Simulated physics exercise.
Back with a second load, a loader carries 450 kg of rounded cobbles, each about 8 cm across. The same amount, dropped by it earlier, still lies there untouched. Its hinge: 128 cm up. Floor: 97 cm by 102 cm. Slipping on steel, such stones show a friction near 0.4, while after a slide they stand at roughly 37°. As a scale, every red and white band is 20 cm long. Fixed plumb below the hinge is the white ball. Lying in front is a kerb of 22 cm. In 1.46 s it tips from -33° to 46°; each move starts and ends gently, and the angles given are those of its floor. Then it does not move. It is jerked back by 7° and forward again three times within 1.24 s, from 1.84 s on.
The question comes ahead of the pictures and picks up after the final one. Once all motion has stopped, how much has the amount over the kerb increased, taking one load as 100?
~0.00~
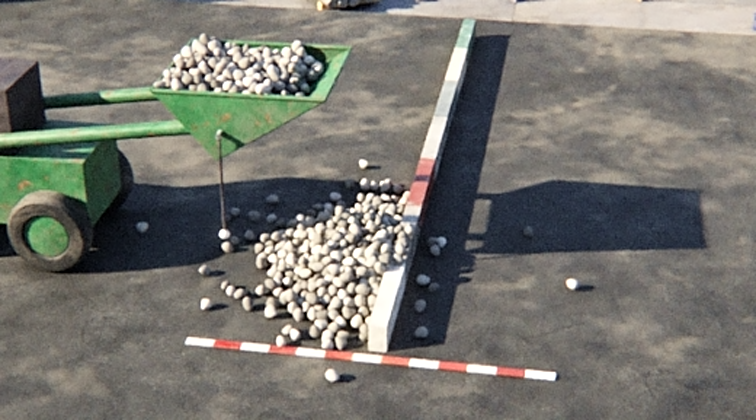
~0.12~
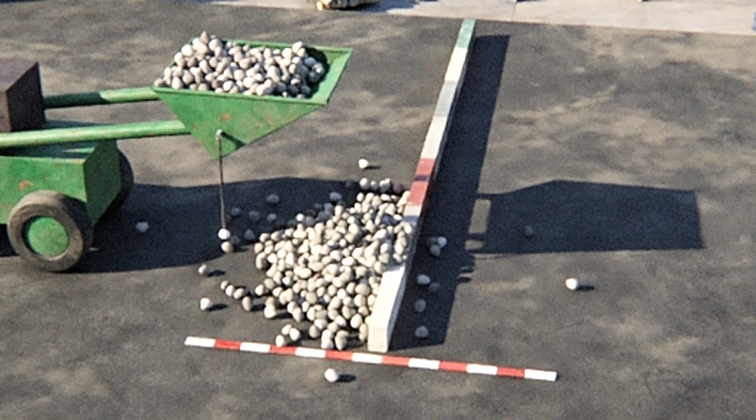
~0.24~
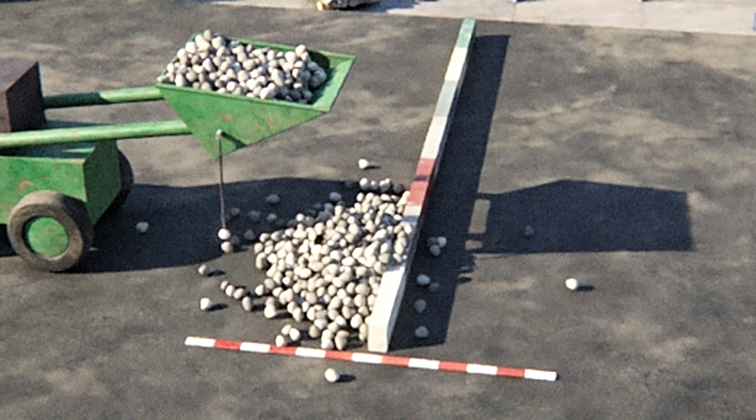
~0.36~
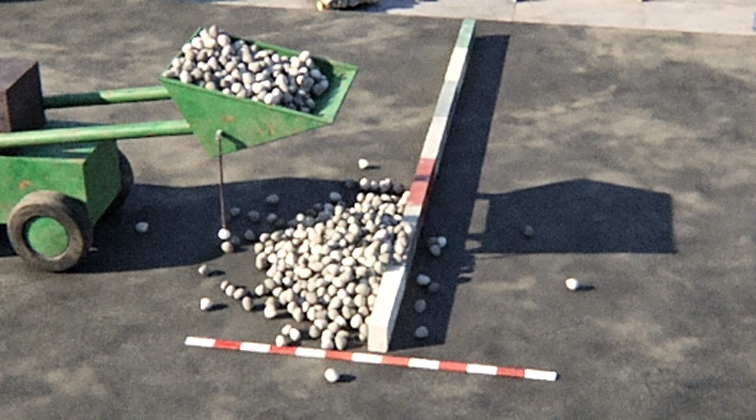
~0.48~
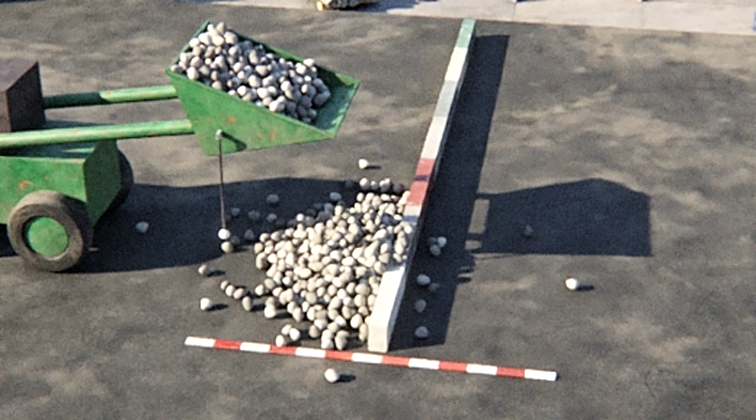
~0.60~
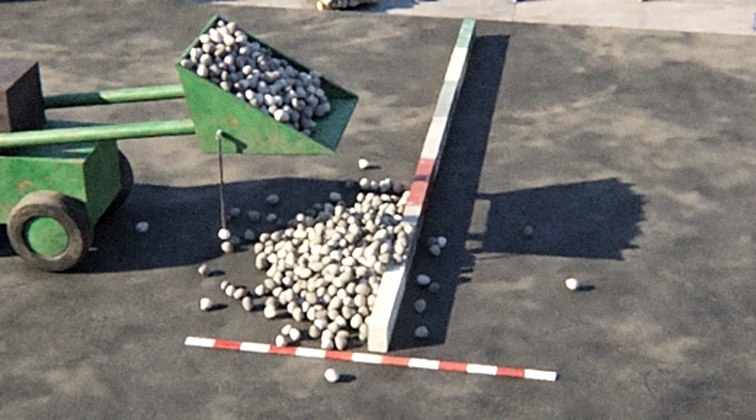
It has increased by some 9 per cent.
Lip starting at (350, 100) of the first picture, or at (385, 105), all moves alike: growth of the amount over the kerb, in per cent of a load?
Some 25 percent, and then 60 percent.
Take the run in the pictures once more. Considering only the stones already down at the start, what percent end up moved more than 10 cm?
Roughly 15 % of them.
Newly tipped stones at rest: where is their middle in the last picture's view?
Around (339, 240) in the last picture.
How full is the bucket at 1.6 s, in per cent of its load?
Around 25 per cent of the load is still inside.
After 1.1 s the floor is at 34°; in per cent of one load, 94 in the bucket, 105 on this side of the kerb, 2 over the kerb; the foremost stones are at (460, 275).
After 1.6 s the floor is at 46°; in per cent of one load, 24 in the bucket, 173 on this side of the kerb, 3 over the kerb; the foremost stones are at (463, 274).
After 3.5 s the floor is at 46°; in per cent of one load, 0 in the bucket, 190 on this side of the kerb, 11 over the kerb; the foremost stones are at (548, 249).
After 6.1 s the floor is at 46°; in per cent of one load, 0 in the bucket, 190 on this side of the kerb, 11 over the kerb; the foremost stones are at (548, 249). Net gain over the kerb, 9.
